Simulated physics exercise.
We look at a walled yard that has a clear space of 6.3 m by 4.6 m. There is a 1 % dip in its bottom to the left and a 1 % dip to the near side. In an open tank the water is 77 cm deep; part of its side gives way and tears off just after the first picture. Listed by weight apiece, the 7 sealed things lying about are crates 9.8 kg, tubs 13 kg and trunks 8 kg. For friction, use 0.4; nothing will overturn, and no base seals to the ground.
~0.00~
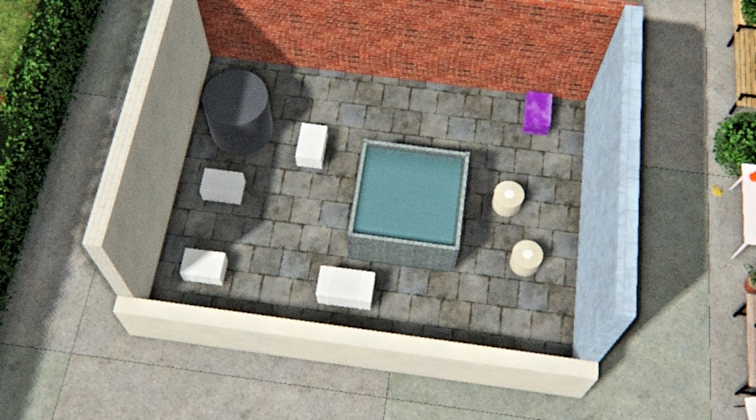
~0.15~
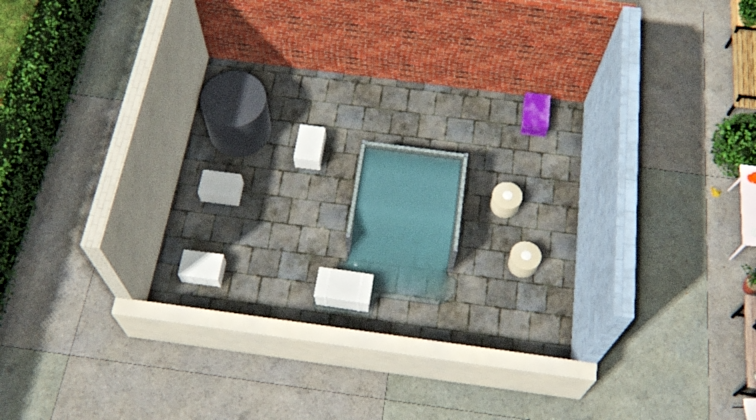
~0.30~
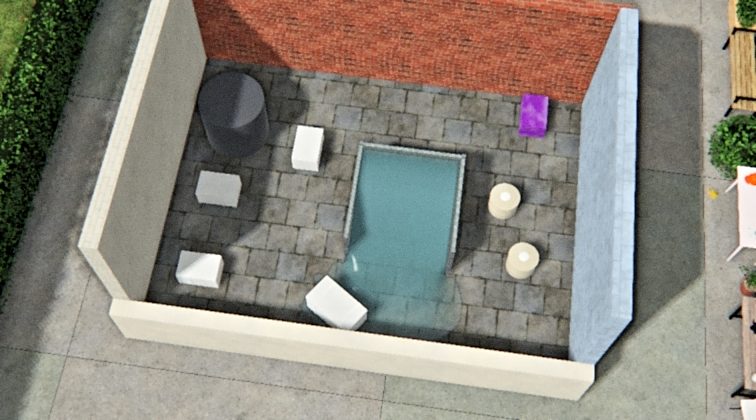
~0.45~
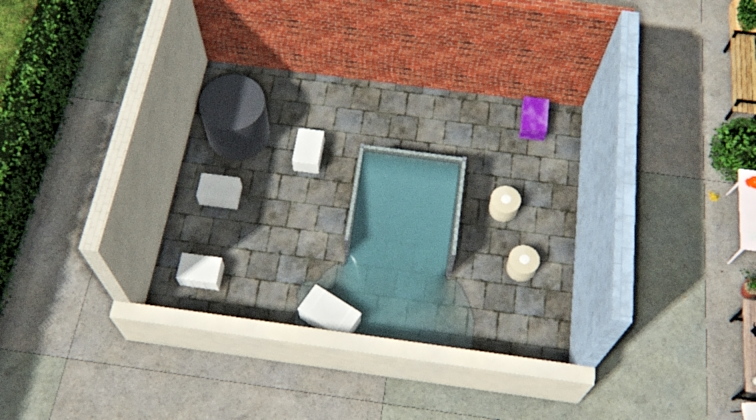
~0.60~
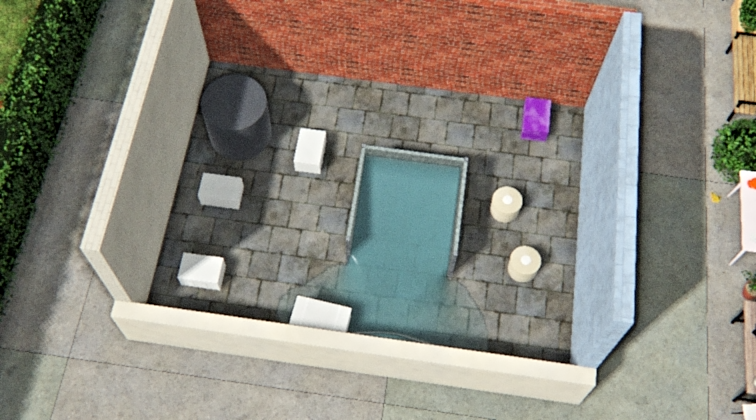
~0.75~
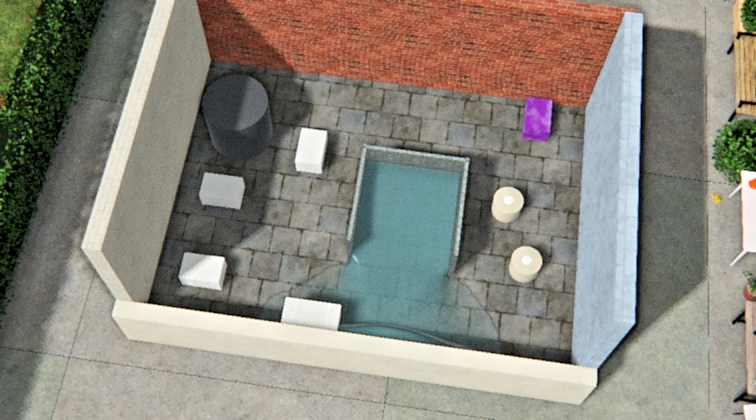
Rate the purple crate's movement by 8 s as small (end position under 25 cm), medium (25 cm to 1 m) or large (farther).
Large.
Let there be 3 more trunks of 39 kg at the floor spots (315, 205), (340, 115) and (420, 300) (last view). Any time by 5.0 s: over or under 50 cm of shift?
Well, in that order it's lower, lower and higher.
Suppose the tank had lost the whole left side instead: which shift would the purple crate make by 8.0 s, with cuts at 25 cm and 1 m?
Had it gone that way, the purple crate would drift slightly.
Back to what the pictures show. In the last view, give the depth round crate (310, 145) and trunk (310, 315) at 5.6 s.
I'd estimate 7 cm for the first and 6 cm for the second.
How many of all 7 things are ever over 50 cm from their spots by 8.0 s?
By my tally, 7.
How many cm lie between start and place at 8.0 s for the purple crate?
Around 250 cm from the start.
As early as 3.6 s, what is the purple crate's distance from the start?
I'd put it at around 20 cm.
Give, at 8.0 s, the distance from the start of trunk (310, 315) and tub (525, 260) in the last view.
100 cm and 120 cm, respectively.
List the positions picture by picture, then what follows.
In the first picture, the purple crate at (539, 108) rests on the ground; water covers 2.2 m2; 0 of 7 have shifted.
In the second picture, the purple crate at (537, 110) rests on the ground; water covers 3.1 m2; 0 of 7 have shifted.
In the third picture, the purple crate at (535, 111) rests on the ground; 4.3 m2 under water; 1 of 7 have shifted.
In the fourth picture, the purple crate at (536, 114) rests on the ground; 5.2 m2 under water; 1 of 7 have shifted.
In the fifth picture, the purple crate at (538, 114) rests on the ground; water covers 5.8 m2; 1 of 7 have shifted.
In the sixth picture, the purple crate at (539, 115), on the bottom; 6.1 m2 under water; 1 of 7 have shifted.
After 1.6 s the purple crate is near (539, 115), 0.0 m from its start, aground; 1 afloat.
After 3.6 s the purple crate is near (527, 105), 0.2 m from its start, afloat; 3 afloat.
After 5.6 s the purple crate is near (403, 120), 2.2 m from its start, aground; 5 afloat.
After 8.0 s the purple crate is near (389, 144), 2.5 m from its start, afloat; 5 afloat.
